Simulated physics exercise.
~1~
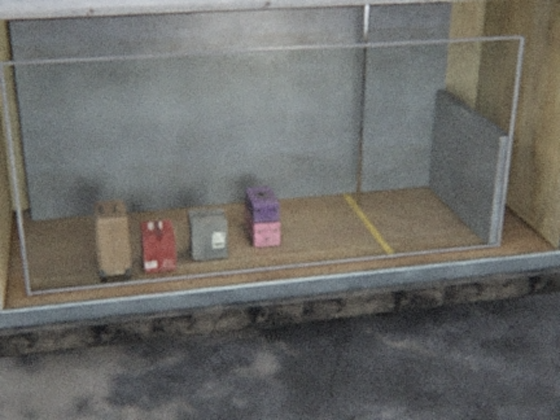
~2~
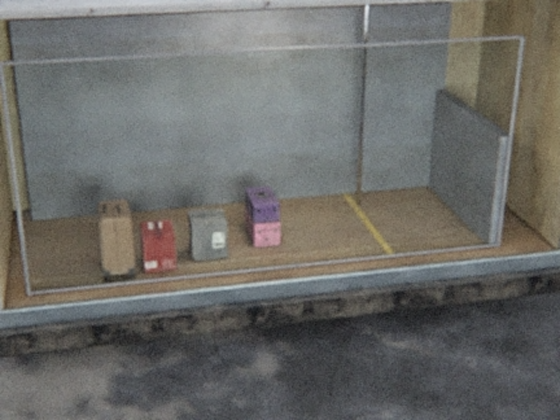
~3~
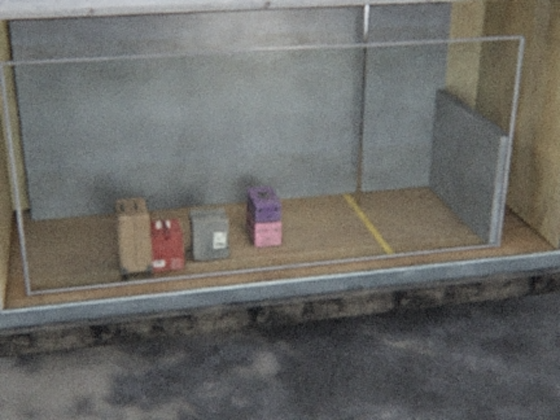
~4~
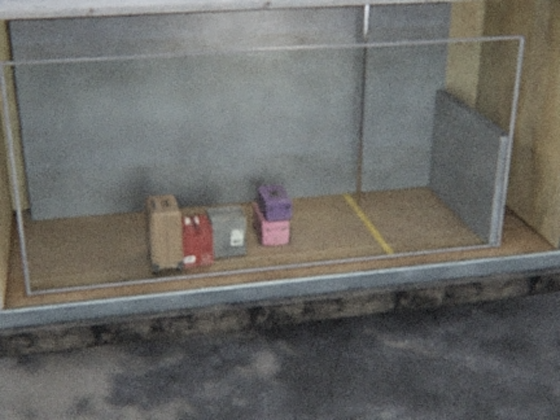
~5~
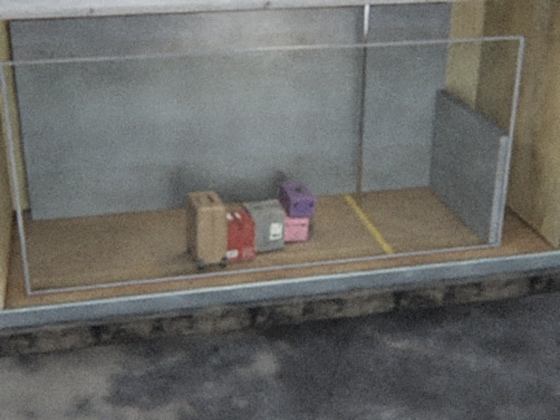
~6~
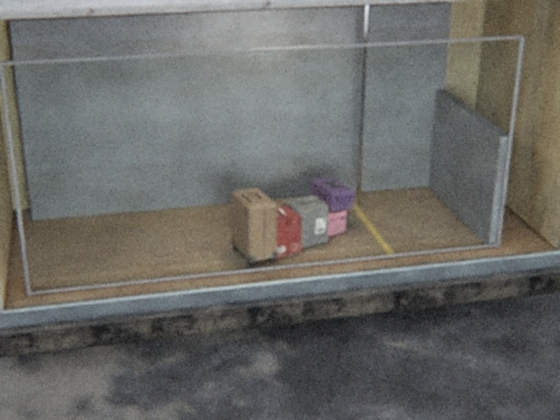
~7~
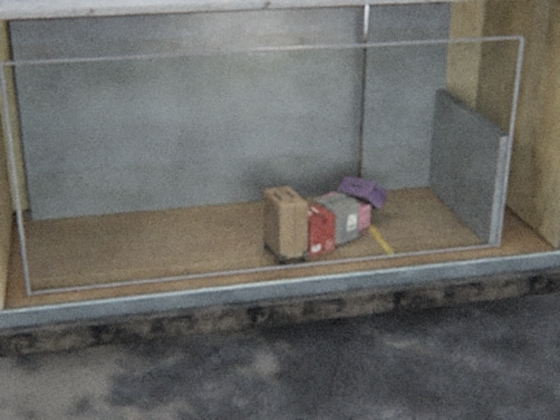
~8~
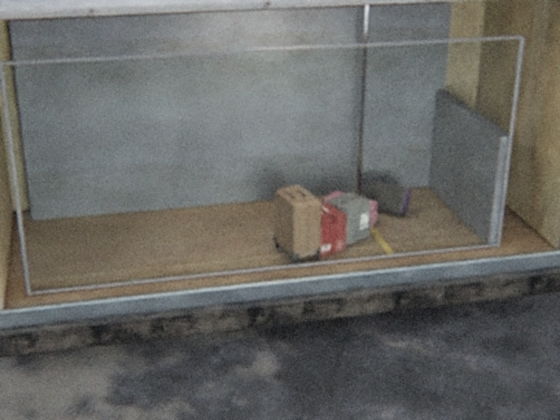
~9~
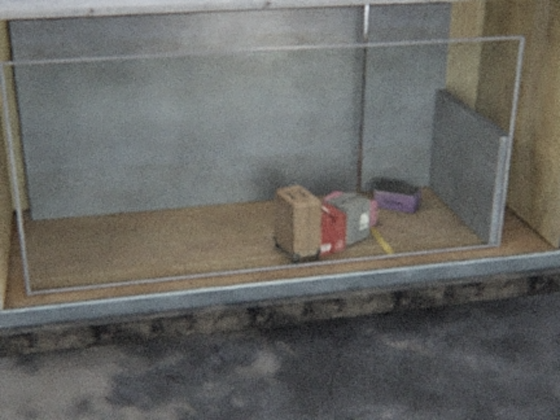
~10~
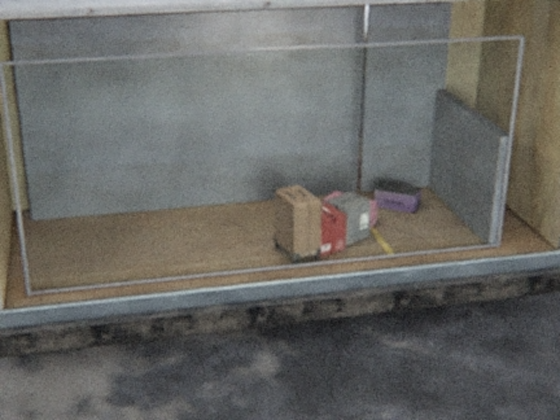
A brown wheeled case slides into a red pack on a tan floor, starting a pile-up in an open-sided bay seen from outside and slightly above. To their right stand a grey pack and a purple toolbox stacked on a pink one, short of a yellow line. Bunched together, they all move right. The purple toolbox tips off the pink one, tumbles over the line and lands upside down near the back wall. The others stop short of the line, case, red pack and grey pack upright, with the pink toolbox partly hidden behind the grey pack.
